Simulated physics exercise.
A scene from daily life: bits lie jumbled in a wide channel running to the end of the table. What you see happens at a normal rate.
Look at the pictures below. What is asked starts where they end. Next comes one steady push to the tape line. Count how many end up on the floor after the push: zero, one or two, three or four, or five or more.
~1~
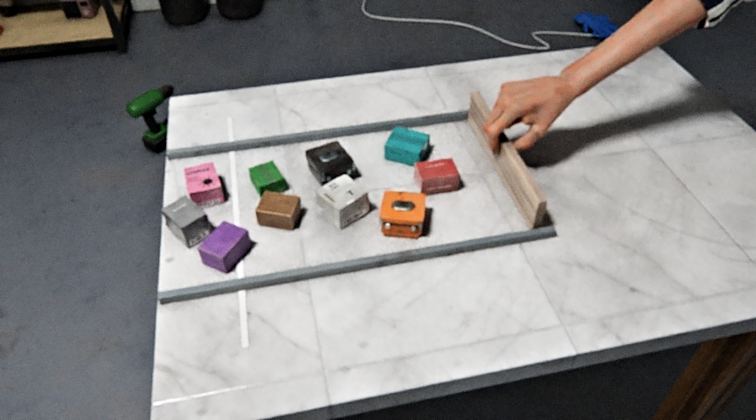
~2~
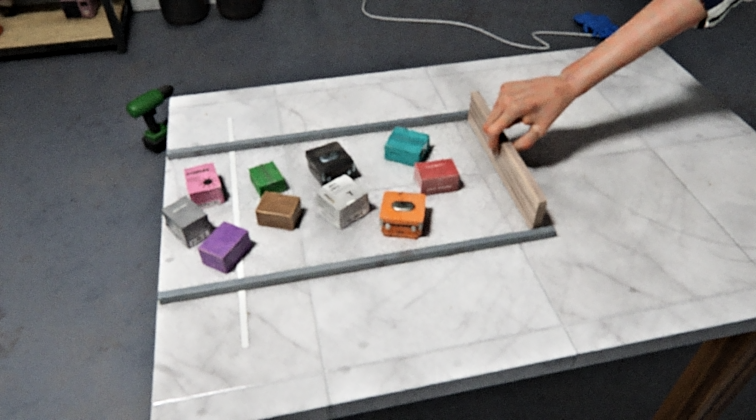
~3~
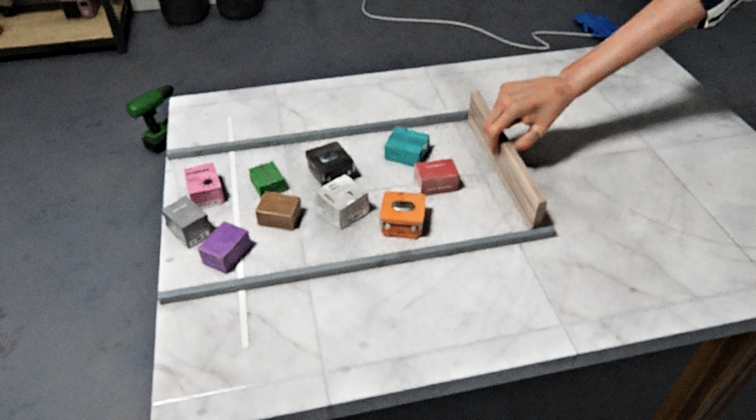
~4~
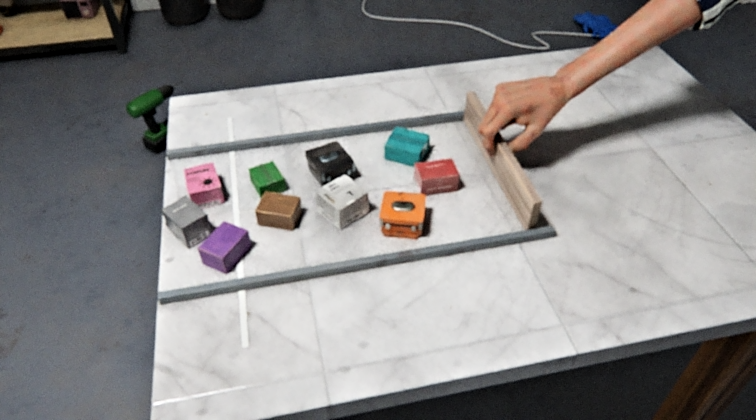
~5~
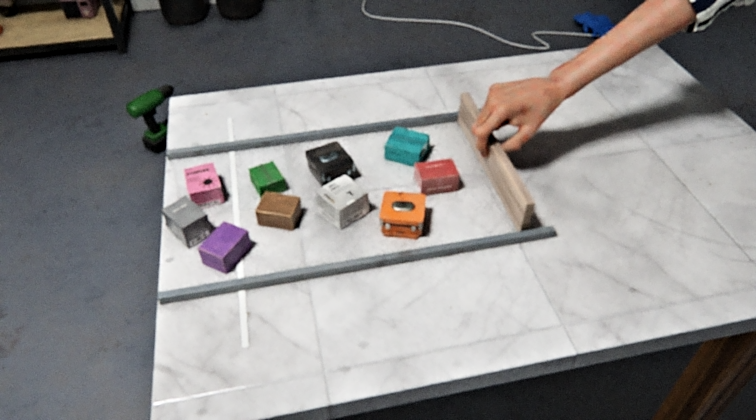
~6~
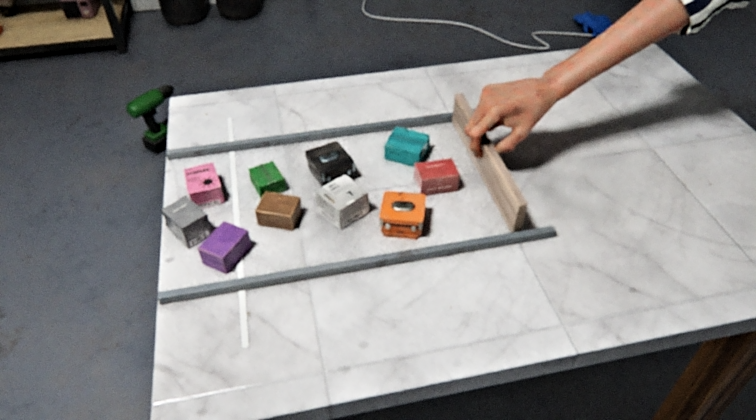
Three or four.
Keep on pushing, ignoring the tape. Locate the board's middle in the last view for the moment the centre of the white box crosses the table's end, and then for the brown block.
Near (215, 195), then near (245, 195).
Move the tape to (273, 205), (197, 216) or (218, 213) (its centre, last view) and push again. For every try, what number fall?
So, one try after another, the floor gets 1, then 7, then 6.
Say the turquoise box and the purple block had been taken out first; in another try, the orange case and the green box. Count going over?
Counts - first: 2; second: 2.
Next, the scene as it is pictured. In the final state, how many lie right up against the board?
3 of them.
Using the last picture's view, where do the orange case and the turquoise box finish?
They come to rest around (215, 250) and (213, 174).
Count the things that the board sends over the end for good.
4.
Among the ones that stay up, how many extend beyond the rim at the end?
The tally is 2.
Early on, none off yet; grey box at rest near (187, 222); pink box at rest near (204, 186); purple block at rest near (225, 247).
Finally, the number that fall off is three or four; lost, brown block, green box, pink box and grey box.
